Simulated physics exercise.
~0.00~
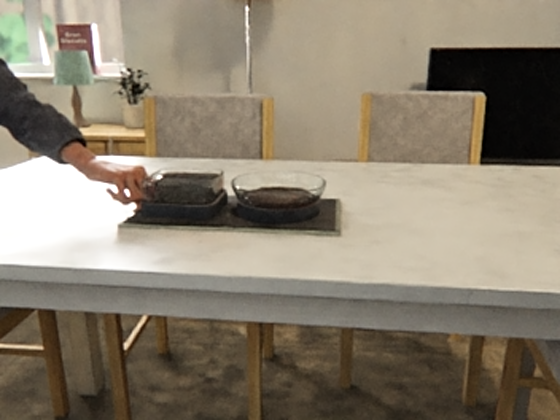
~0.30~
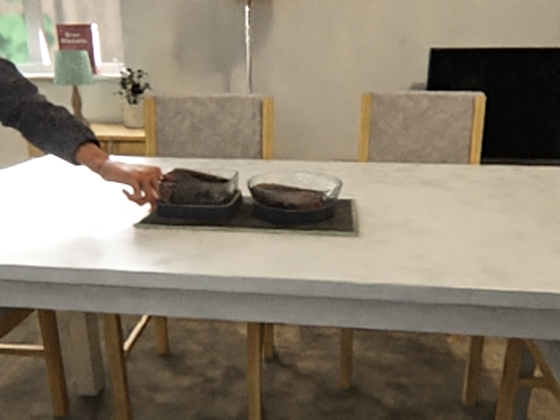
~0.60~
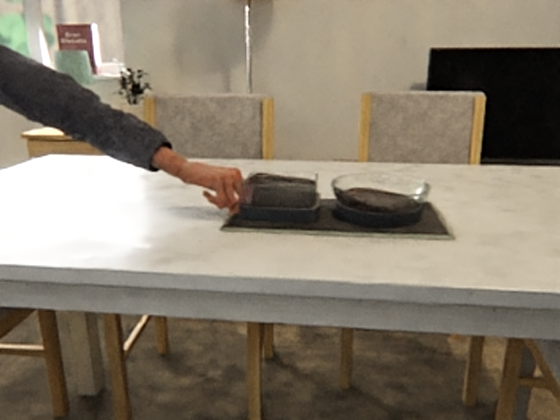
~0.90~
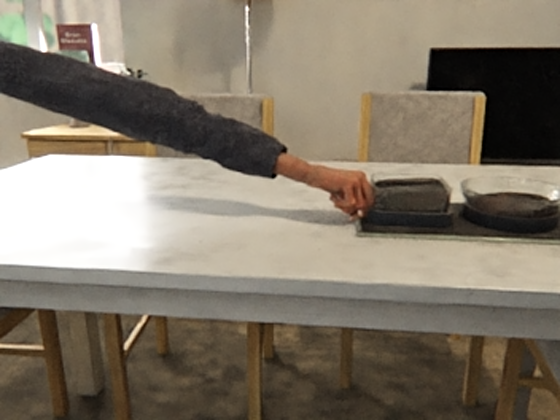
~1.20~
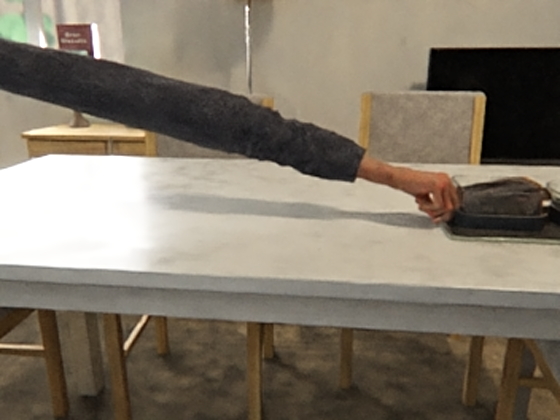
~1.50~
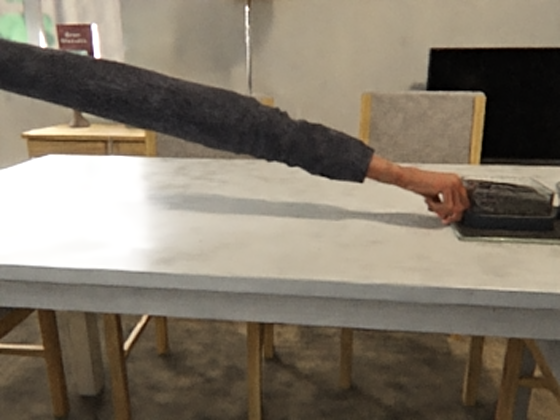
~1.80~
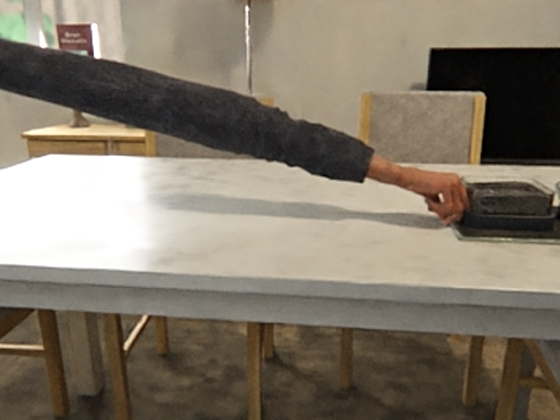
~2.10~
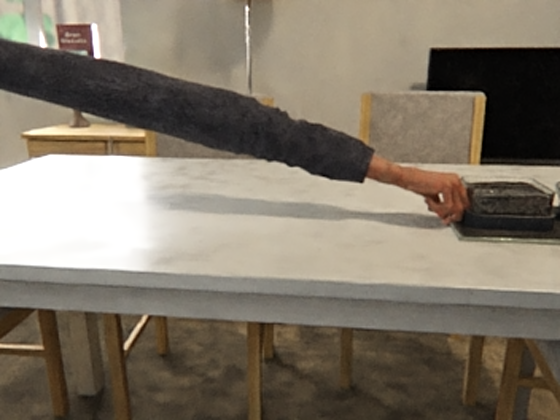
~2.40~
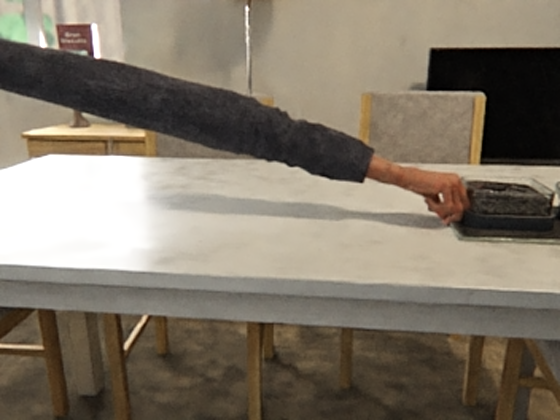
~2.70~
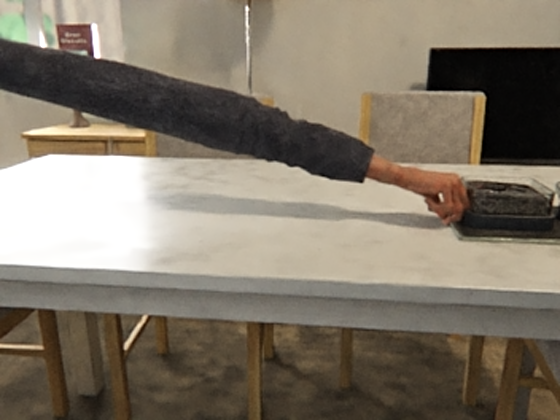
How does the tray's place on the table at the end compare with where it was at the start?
The tray starts on the left part of the table and ends far over on the right, partly cut off by the edge of the view.
